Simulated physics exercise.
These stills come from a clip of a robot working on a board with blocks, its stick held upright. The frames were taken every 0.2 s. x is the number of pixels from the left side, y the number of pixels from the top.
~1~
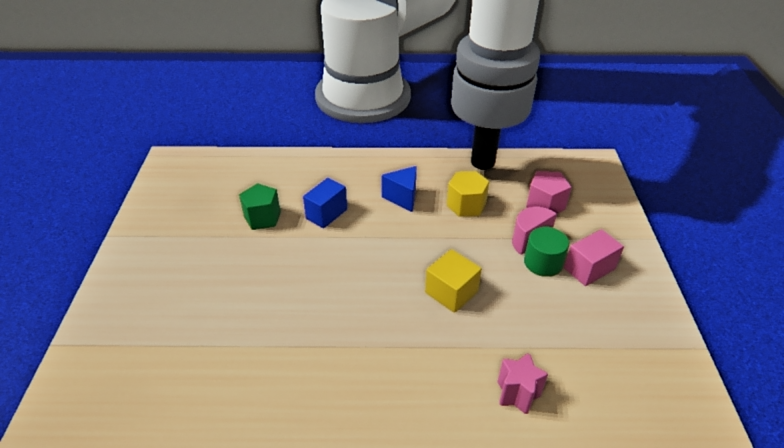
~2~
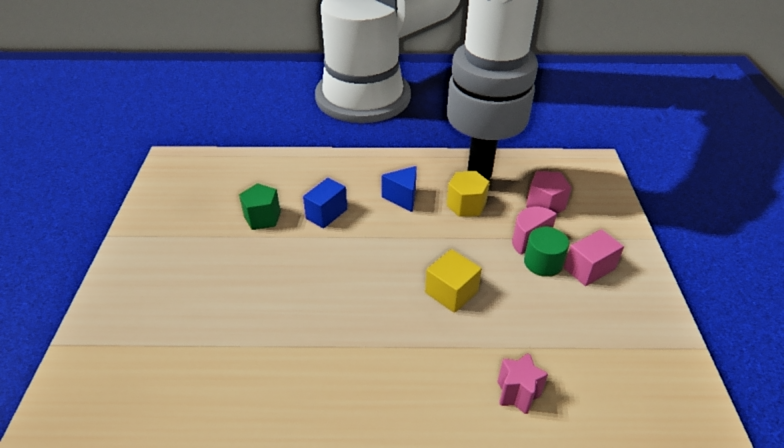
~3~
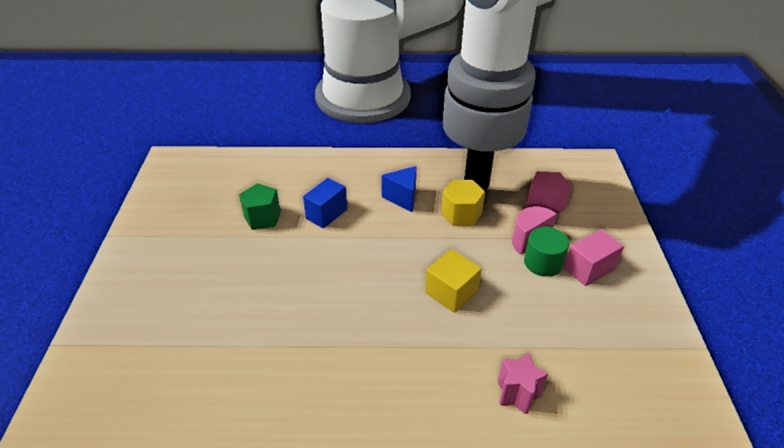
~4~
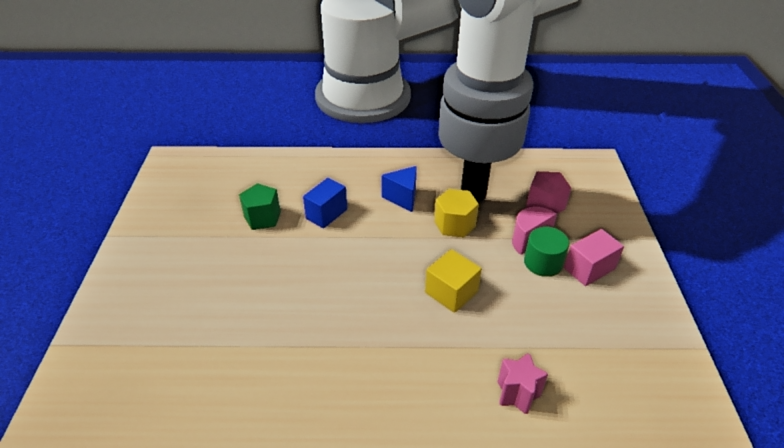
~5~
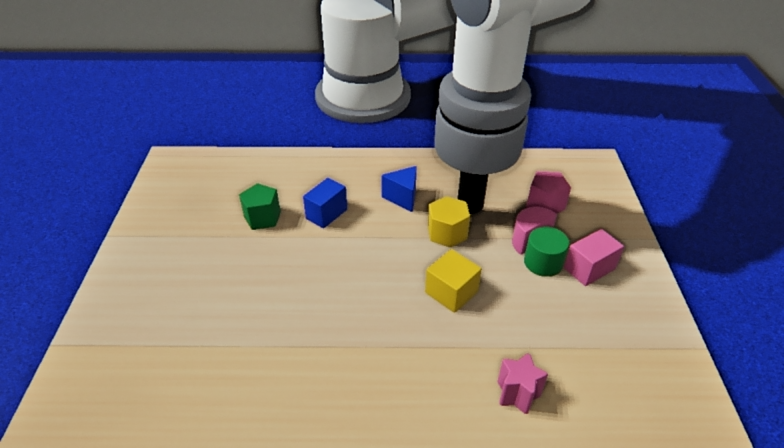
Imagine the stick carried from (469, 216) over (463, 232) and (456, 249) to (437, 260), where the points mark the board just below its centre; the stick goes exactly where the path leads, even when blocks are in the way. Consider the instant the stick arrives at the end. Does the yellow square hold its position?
I'd say yes.
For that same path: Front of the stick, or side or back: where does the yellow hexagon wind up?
Once the path is finished, the yellow hexagon still sits ahead of the stick.
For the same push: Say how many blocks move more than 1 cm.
The push moves one block more than 1 cm.
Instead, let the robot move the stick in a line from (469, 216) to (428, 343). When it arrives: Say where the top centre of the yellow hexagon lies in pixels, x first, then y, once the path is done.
About (424, 229).
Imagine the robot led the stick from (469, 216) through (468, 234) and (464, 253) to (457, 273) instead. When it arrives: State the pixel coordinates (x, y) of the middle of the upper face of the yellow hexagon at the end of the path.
I'd say the yellow hexagon ends with its top centre at (431, 227).
The first path, step by step. Halfway along, stick at (461, 231); yellow hexagon at (431, 224), turned 50° clockwise.
At the end, stick at (438, 251); yellow hexagon at (402, 233), turned 95° clockwise; yellow square still.
